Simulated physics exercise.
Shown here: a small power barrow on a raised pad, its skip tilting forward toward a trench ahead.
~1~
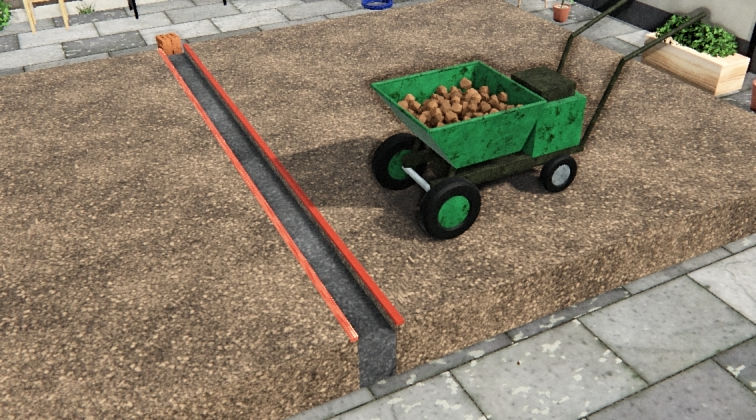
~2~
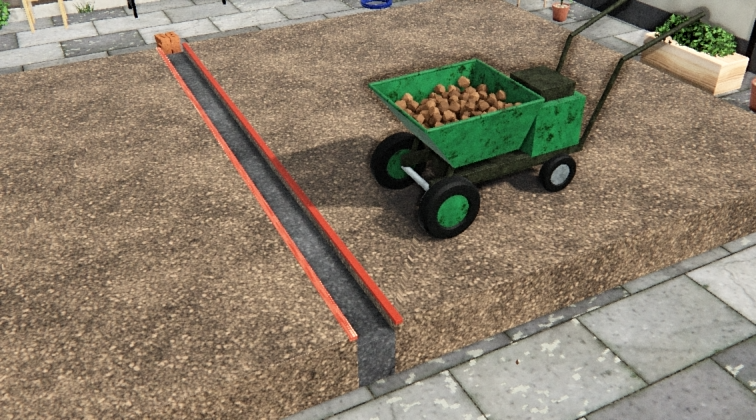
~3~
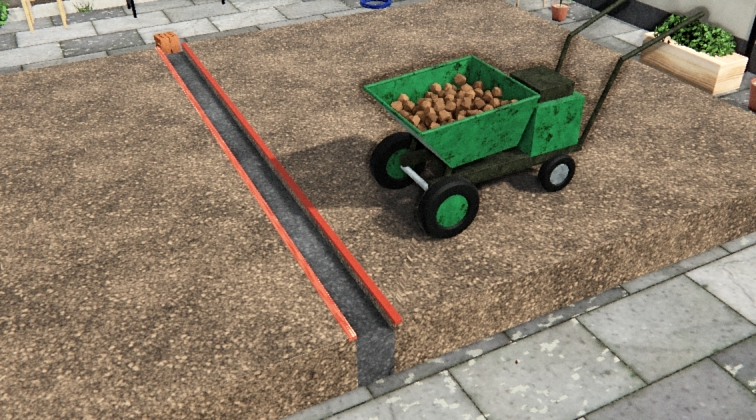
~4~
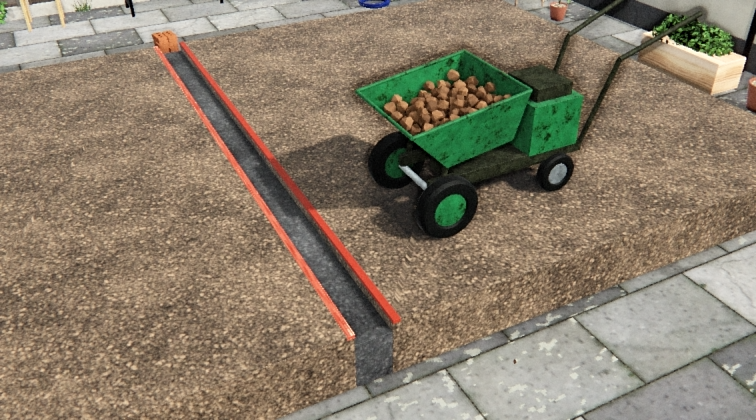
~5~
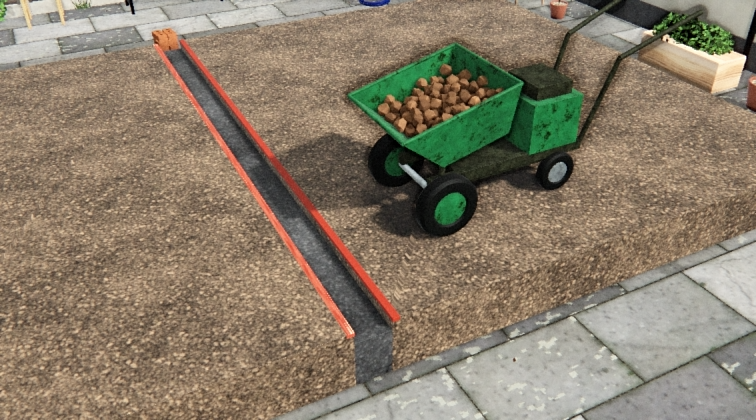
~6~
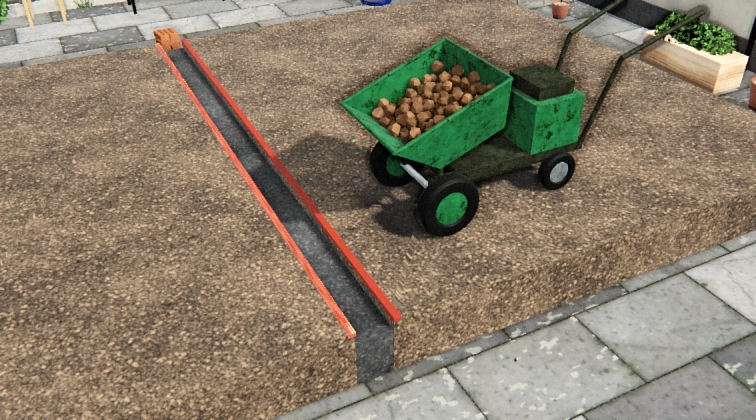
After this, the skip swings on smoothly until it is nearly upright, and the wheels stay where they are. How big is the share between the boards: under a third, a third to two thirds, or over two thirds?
A third to two thirds.
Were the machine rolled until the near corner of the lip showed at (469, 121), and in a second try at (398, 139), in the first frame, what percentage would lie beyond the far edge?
In order, 0 % followed by 70 %.
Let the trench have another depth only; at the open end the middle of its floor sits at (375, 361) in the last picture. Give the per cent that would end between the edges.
I'd put it at about 90 in a hundred.
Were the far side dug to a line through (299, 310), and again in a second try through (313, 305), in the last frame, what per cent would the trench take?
I'd put it near 80 in a hundred, then near 70 in a hundred.
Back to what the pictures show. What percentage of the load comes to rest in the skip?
About 20 %.
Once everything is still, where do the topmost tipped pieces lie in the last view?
Once it settles, the peak is close to (314, 232) in the last picture.
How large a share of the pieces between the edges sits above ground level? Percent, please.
My figure is near 50 per cent.
Soon after the last picture, skip tipped steeply; all in the skip.
A little later, skip tipped right over; most in the skip; a stray few short of the trench; about a quarter in or heaped over the trench; a stray few falling.
Later still, skip tipped right over; about a quarter in the skip; a stray few short of the trench; about half in or heaped over the trench; about a quarter beyond it.
At rest, skip tipped right over; about a quarter in the skip; a small part short of the trench; about half in or heaped over the trench; about a quarter beyond it.
